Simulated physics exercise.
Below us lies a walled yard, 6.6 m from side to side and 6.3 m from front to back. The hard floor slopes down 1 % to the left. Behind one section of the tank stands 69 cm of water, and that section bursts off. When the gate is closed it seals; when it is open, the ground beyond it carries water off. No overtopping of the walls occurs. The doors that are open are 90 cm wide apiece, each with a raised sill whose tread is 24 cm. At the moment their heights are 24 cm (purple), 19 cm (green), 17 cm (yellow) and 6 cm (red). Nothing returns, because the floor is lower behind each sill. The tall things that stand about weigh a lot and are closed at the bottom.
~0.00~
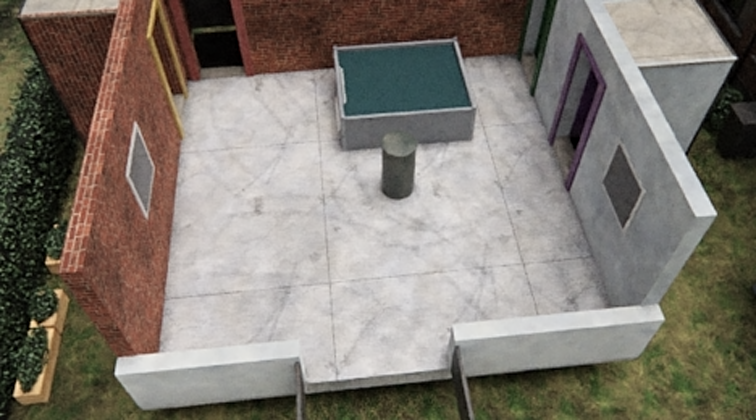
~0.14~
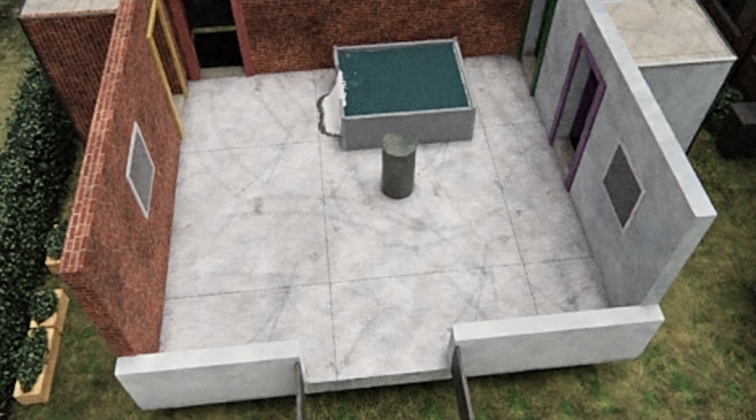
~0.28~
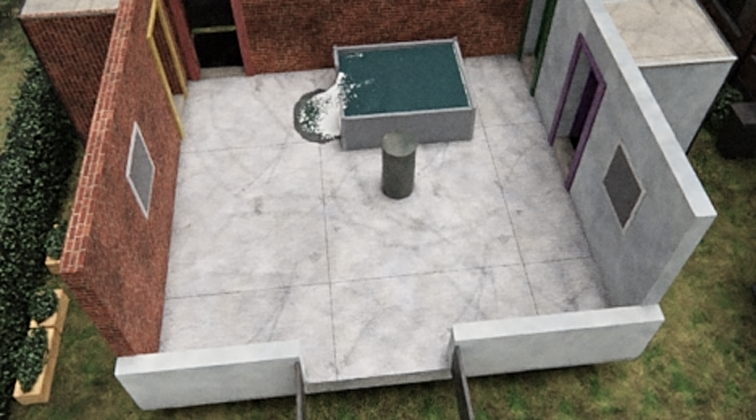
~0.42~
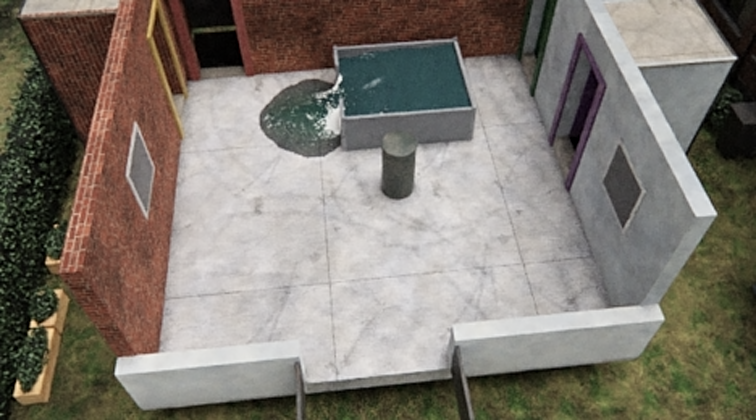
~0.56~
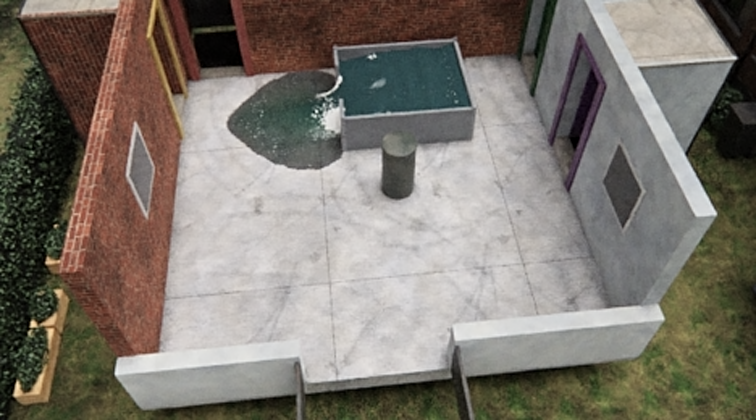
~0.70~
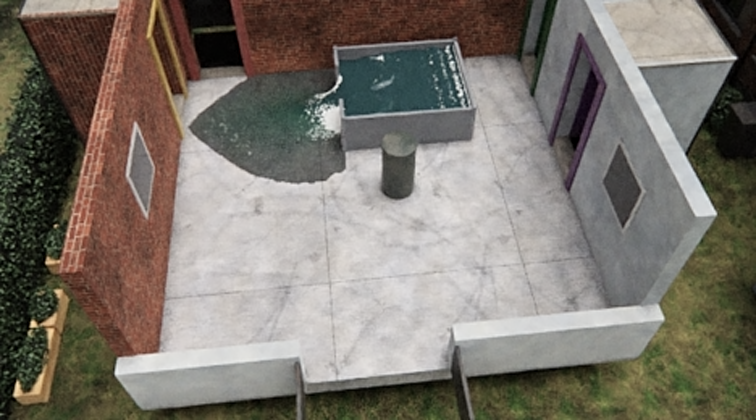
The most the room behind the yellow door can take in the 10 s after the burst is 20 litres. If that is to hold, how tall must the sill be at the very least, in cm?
Close to 27 cm is just enough.
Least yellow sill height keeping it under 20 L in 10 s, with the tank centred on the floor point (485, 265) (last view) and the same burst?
Some 10.0 cm.
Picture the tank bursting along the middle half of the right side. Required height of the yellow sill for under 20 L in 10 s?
Then something near 8.0 cm.
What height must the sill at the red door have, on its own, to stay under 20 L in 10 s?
For red, a step near 22 cm.
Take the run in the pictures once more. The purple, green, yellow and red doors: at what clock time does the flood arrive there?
Arrival: Purple 10.0 s, green not in the 10 s, yellow 0.8 s, red 0.9 s.
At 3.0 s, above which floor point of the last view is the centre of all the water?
(321, 134), roughly.
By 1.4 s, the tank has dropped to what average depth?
Around 49 cm deep on average.
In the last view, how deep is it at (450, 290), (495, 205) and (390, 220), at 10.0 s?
About 3, 2 and 3 cm respectively.
After 1.4 s water covers 25 % of the floor, deepest (40 cm) near (188, 86); 30 cm at the yellow door, 18 litres in over its 17 cm sill.
After 3.0 s water covers 35 % of the floor, deepest (27 cm) near (183, 132); 26 cm at the yellow door, 117 litres in over its 17 cm sill.
After 10.0 s water covers 80 % of the floor, deepest (12 cm) near (157, 383); 11 cm at the yellow door, 138 litres in over its 17 cm sill.
At the yellow door as built, the water arrived by 0.8 s and peaked near 34 cm at 2.0 s.
Run again over the same 10 s with other heights there, 54 litres in over 22.5 cm, 5 litres over 30.5 cm. The limit of 20 litres is kept from about 27 cm up.
